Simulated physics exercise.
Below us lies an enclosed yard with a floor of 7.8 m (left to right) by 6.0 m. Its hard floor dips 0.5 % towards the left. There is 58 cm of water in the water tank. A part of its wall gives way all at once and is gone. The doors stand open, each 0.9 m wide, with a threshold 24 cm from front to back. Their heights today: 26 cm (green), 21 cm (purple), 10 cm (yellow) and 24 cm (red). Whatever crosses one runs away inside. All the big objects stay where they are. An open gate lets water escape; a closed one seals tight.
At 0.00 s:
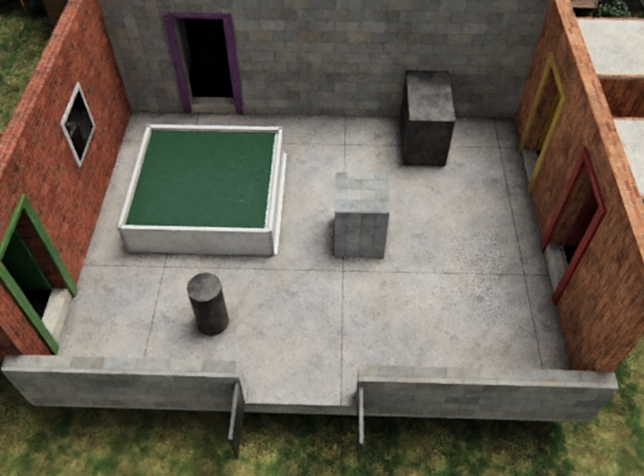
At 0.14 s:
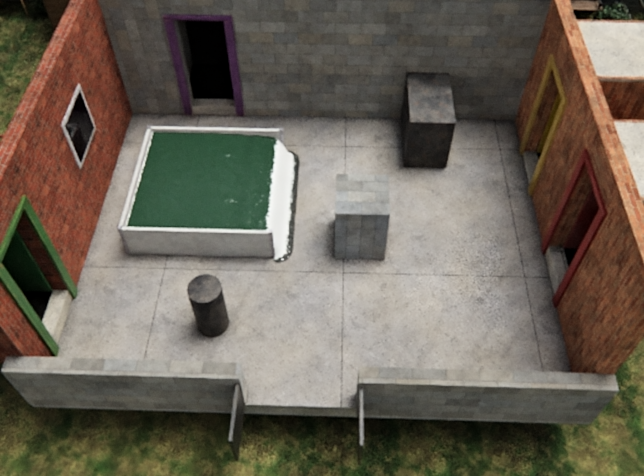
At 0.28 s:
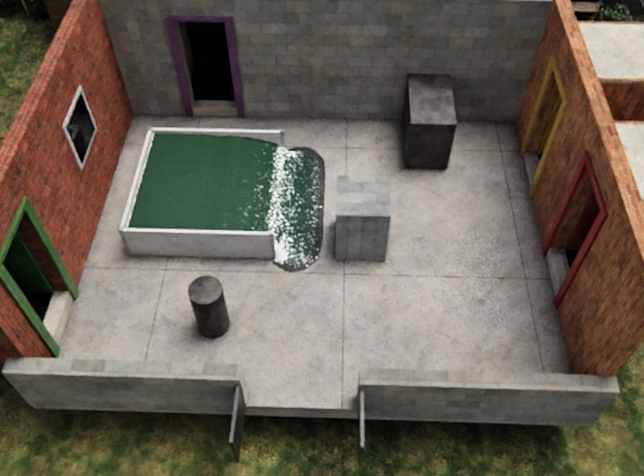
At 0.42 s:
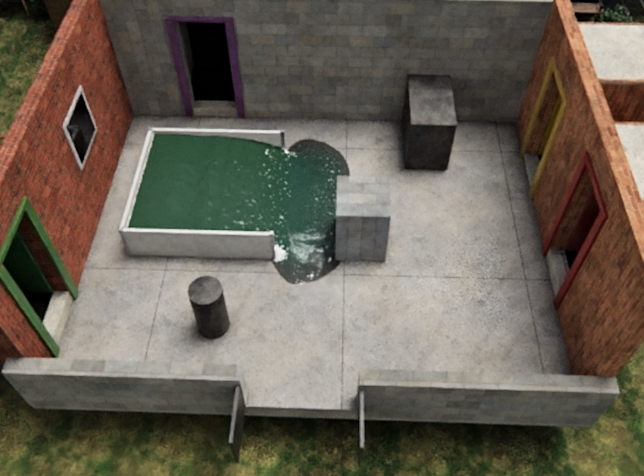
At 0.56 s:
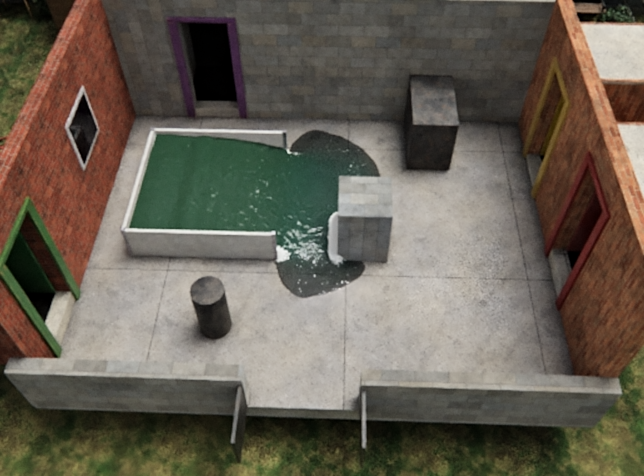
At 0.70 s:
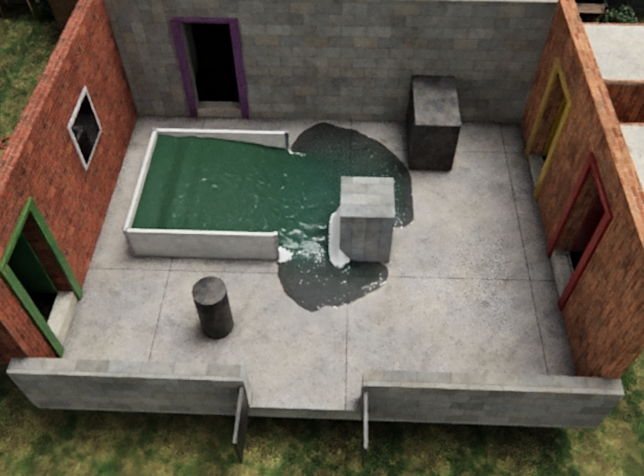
In the video, green water sits in a low tank in a walled yard until the tank's right side gives way, and the water pours out across the grey floor, spreading around a pale block towards a darker one.
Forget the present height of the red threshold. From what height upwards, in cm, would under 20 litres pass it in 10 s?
At least 7.5 cm or so.
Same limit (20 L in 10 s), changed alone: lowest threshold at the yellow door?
Roughly 21 cm at yellow.
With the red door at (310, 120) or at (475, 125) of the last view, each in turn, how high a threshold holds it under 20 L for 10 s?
About 8.0 and 8.5 cm.
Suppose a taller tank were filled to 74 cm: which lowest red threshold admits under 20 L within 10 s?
About 10.0 cm.
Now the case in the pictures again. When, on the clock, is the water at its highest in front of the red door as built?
Near 3.4 s.
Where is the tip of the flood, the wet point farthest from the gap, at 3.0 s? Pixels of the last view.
Around (579, 402).
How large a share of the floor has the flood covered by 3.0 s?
About 60 per cent.
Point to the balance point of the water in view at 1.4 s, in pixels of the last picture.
Around (271, 205).
After 1.4 s water covers 30 % of the floor, deepest (40 cm) near (336, 231); it has not reached the red door.
After 3.0 s water covers 60 % of the floor, deepest (34 cm) near (402, 128); 11 cm at the red door, 0 litres in over its 24 cm threshold.
After 10.0 s water covers 100 % of the floor, deepest (14 cm) near (62, 352); 7 cm at the red door, 0 litres in over its 24 cm threshold.
At the red door as built, the water arrived by 2.2 s and peaked near 11 cm at 3.4 s.
Run again over the same 10 s with other heights there, 30 litres in over 6.5 cm, 7 litres over 9 cm. The limit of 20 litres is kept from about 7.5 cm up.
